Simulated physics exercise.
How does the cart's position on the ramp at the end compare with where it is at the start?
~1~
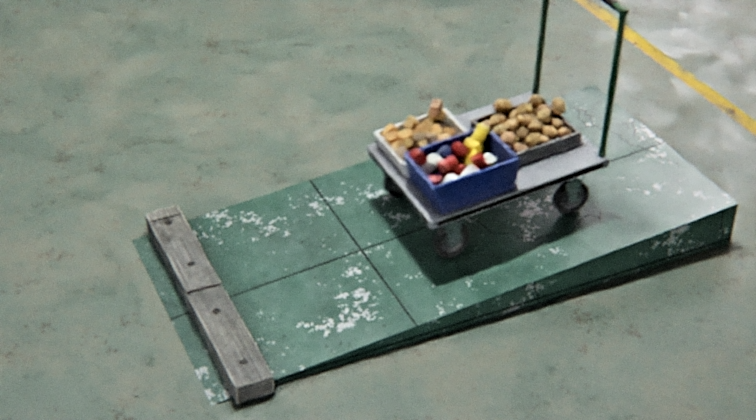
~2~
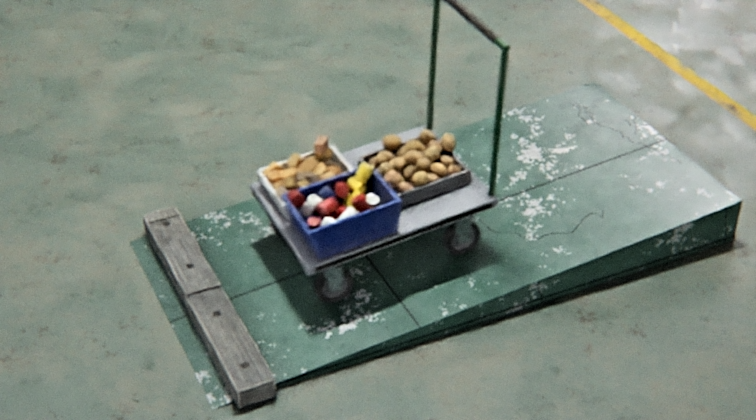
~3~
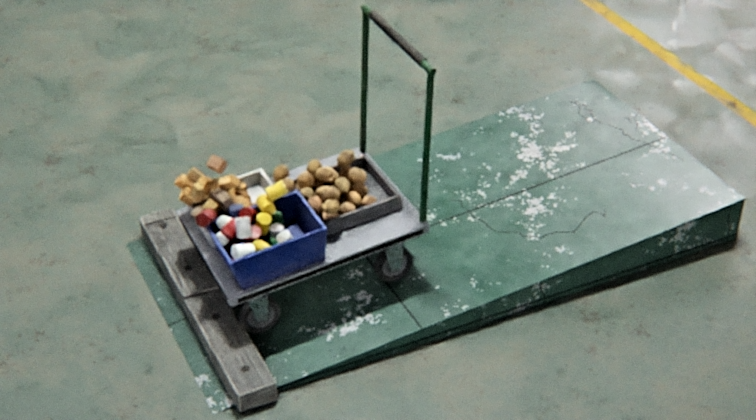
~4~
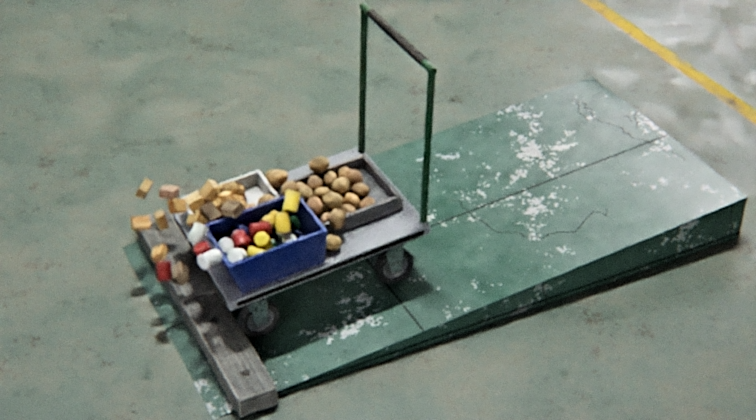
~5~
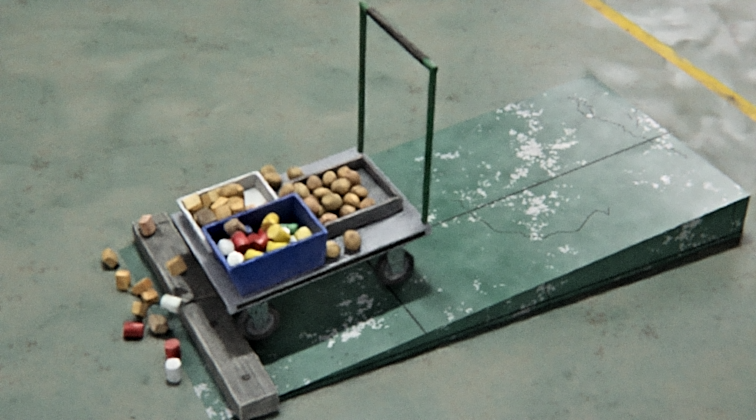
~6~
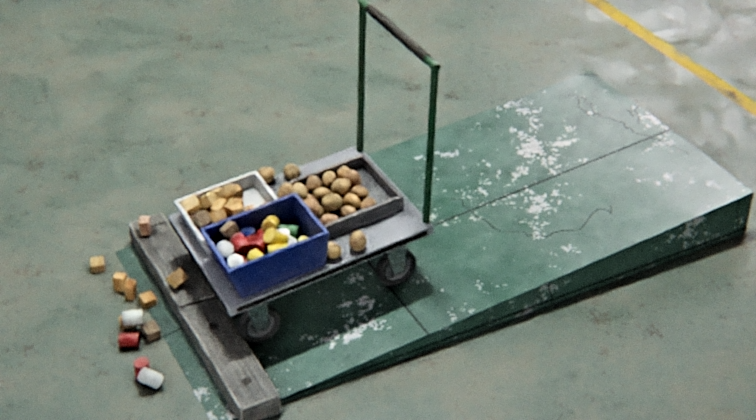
At the start the cart is on the higher, right-hand part of the ramp, away from the beam. By the end it stands further left at the bottom of the ramp, up against the grey beam.
